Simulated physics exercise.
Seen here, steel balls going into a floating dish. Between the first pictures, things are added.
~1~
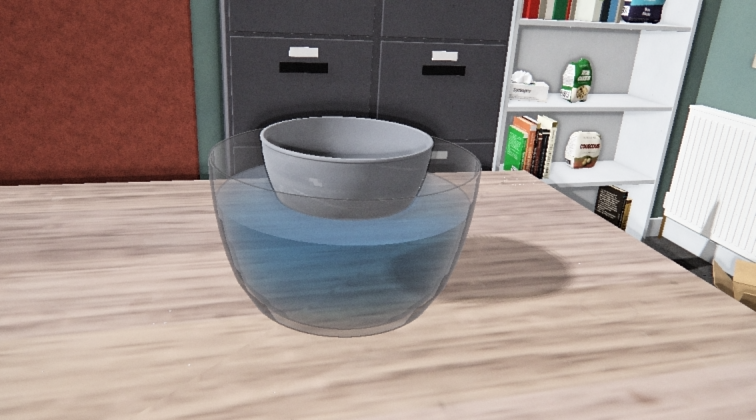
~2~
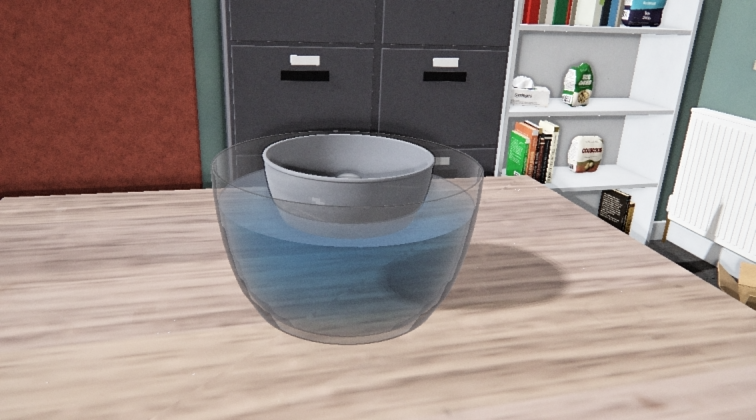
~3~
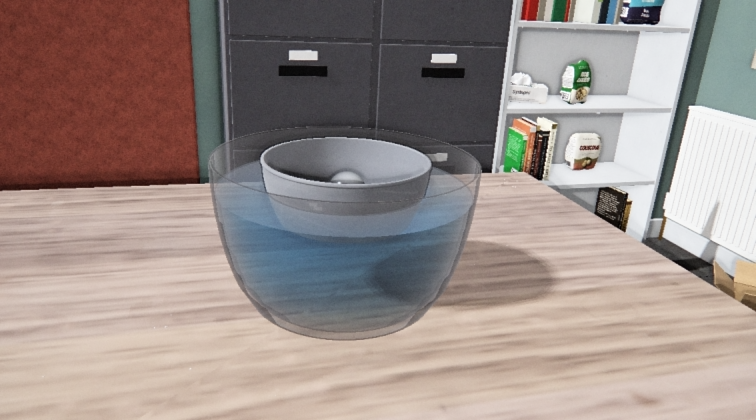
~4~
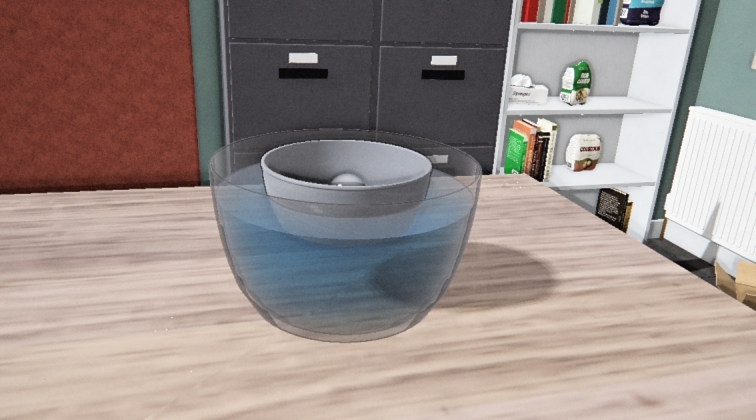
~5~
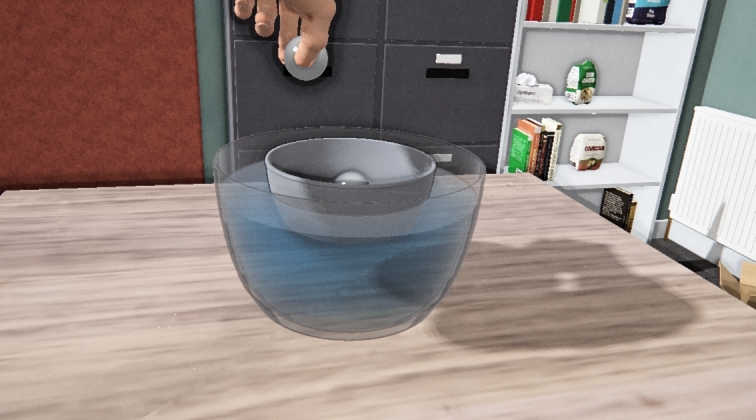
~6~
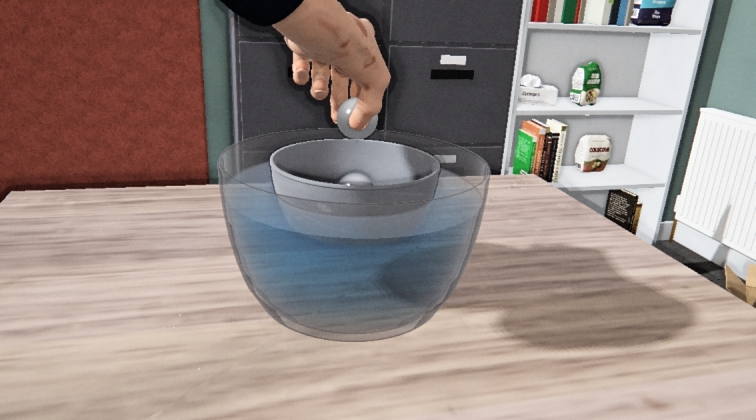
On a wooden table in a room with dark cabinets and a bookshelf, a gray dish floats high inside a clear bowl of blue water. Steel balls appear in the dish and it settles lower, then stays level. A hand comes in from above, lowering another ball close over the dish.
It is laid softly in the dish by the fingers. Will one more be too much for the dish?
No, the dish stays afloat.
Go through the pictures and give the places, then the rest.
The first picture shows dish (348, 137) empty; most of its side above the surface.
The second picture shows dish (349, 155) with one aboard; about two thirds of its side above the surface.
The third picture shows dish (347, 160) with two aboard; about half of its side above the surface.
The fourth picture shows dish (347, 162) with two aboard; about half of its side above the surface.
The fifth picture shows dish (351, 160) with two aboard; about half of its side above the surface; the next steel ball in the hand at (306, 58).
The sixth picture shows dish (356, 162) with two aboard; about half of its side above the surface; the next steel ball in the hand at (357, 119).
A moment on, the steel ball is in and the dish dips.
Further on, it steadies; about a third of its side above the surface.
When it is over, the dish floats; about a third of its side above the surface.
